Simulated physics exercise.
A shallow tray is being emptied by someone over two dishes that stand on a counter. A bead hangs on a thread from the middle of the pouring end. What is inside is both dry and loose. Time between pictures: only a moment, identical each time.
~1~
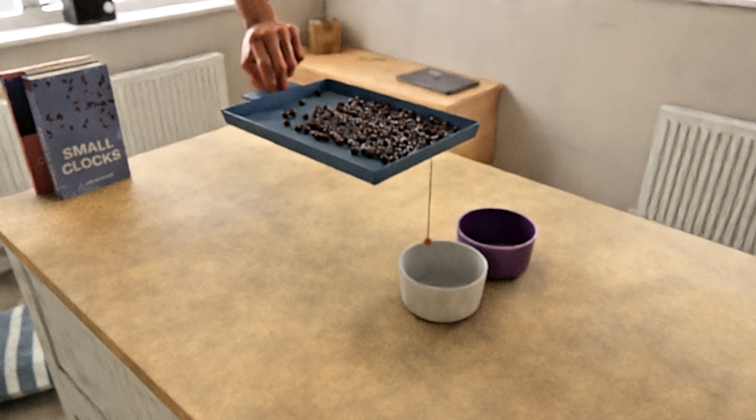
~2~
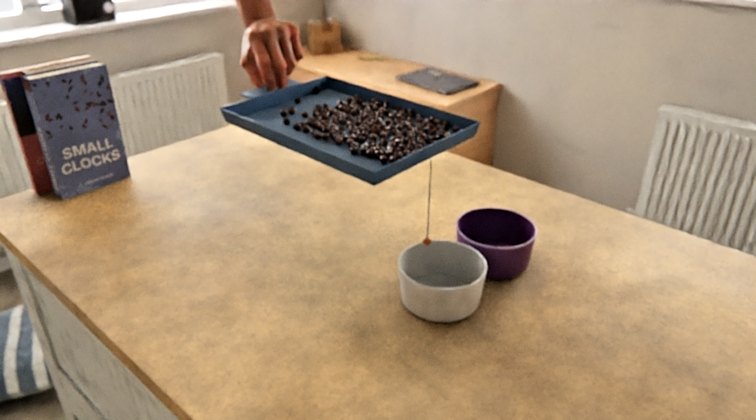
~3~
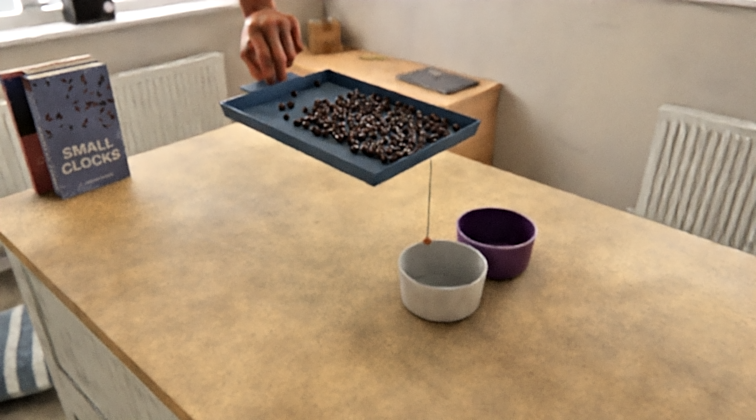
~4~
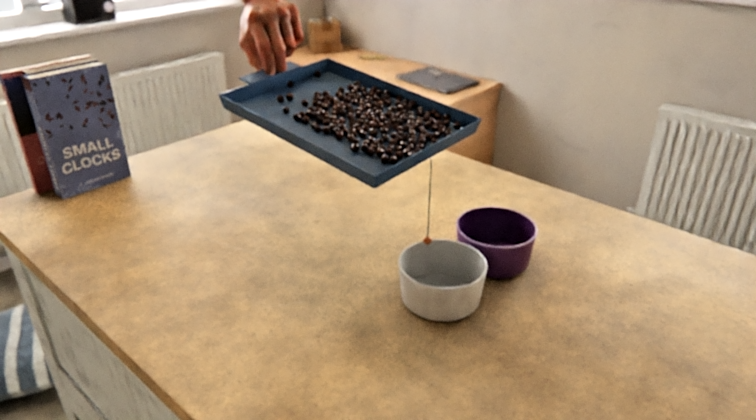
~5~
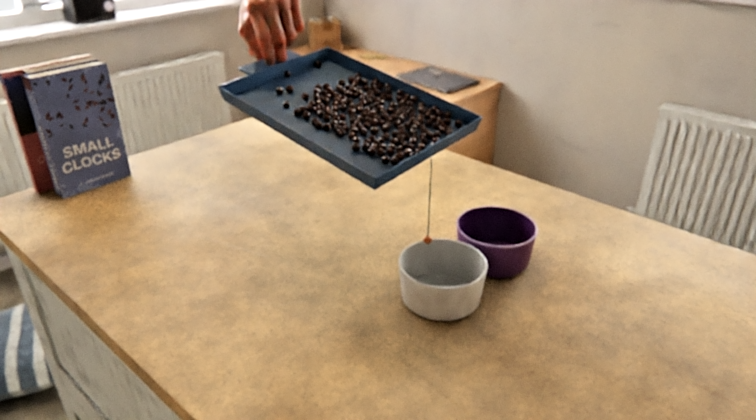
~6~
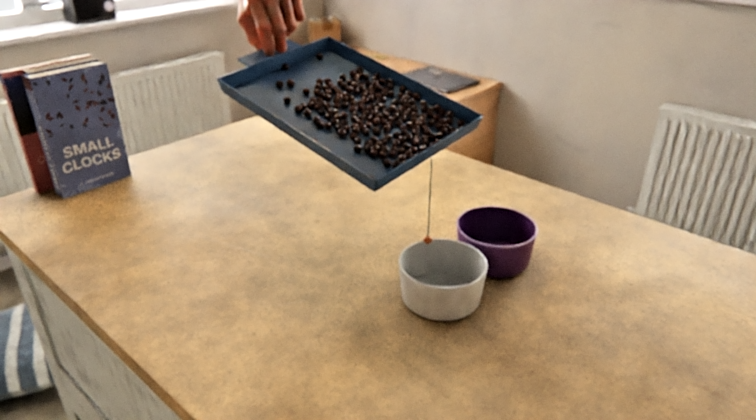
A hand held a blue tray of chocolate balls above a pale bowl and a purple one on a counter, then gradually tilted it toward its near end, and the balls began to shift slightly.
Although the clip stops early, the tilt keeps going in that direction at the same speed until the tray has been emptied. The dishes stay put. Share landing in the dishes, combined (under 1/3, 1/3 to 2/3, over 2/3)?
Under 1/3.
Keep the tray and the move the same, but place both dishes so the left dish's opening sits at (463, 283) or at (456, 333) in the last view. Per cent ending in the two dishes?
Close to 10 in a hundred, then close to 0 in a hundred.
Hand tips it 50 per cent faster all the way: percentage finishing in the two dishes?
Roughly 10 percent.
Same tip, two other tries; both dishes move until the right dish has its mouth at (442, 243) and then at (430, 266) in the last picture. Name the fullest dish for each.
Going by the two tries in order: The left-placed dish, then the left-placed dish.
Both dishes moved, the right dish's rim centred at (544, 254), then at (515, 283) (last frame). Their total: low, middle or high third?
Try 1 - less than a third; try 2 - below one third.
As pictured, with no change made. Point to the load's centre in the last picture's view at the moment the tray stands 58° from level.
Near (392, 146).
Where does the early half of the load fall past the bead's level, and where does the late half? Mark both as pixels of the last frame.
I'd put it at roughly (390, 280), and after that at roughly (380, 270).
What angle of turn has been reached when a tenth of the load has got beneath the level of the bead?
Angle: Close to 70°.
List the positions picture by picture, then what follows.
In the first frame, corners of the pouring end at (375, 169) and (476, 122), level; middle of the load at (371, 127), chocolate balls; left dish at (477, 295); right dish at (529, 255); bead on its thread at (428, 241).
In the second frame, corners of the pouring end at (374, 170) and (476, 122), level; middle of the load at (371, 126).
In the third frame, corners of the pouring end at (375, 171) and (476, 121), tipped barely, lowest at the left corner; middle of the load at (371, 123).
In the fourth frame, corners of the pouring end at (375, 173) and (477, 119), tipped a little, lowest at the left corner; middle of the load at (371, 119).
In the fifth frame, corners of the pouring end at (376, 175) and (478, 117), tipped a little, lowest at the left corner; middle of the load at (372, 115).
In the sixth frame, corners of the pouring end at (376, 178) and (479, 115), tipped a little, lowest at the left corner; middle of the load at (374, 113), nearly all on the move; left dish at (478, 294); right dish at (529, 253).
Soon, tray tipped steeply; nearly all on the tray; a stray few outside both; a stray few in the air.
A while on, tray tipped right over; a small part on the tray; a small part in the left dish; most outside both; a stray few in the air.
Towards the end, tray tipped past a quarter turn; a small part in the left dish; most outside both.
Finally, tray tipped past a quarter turn; a small part in the left dish; none in the right dish; most outside both.
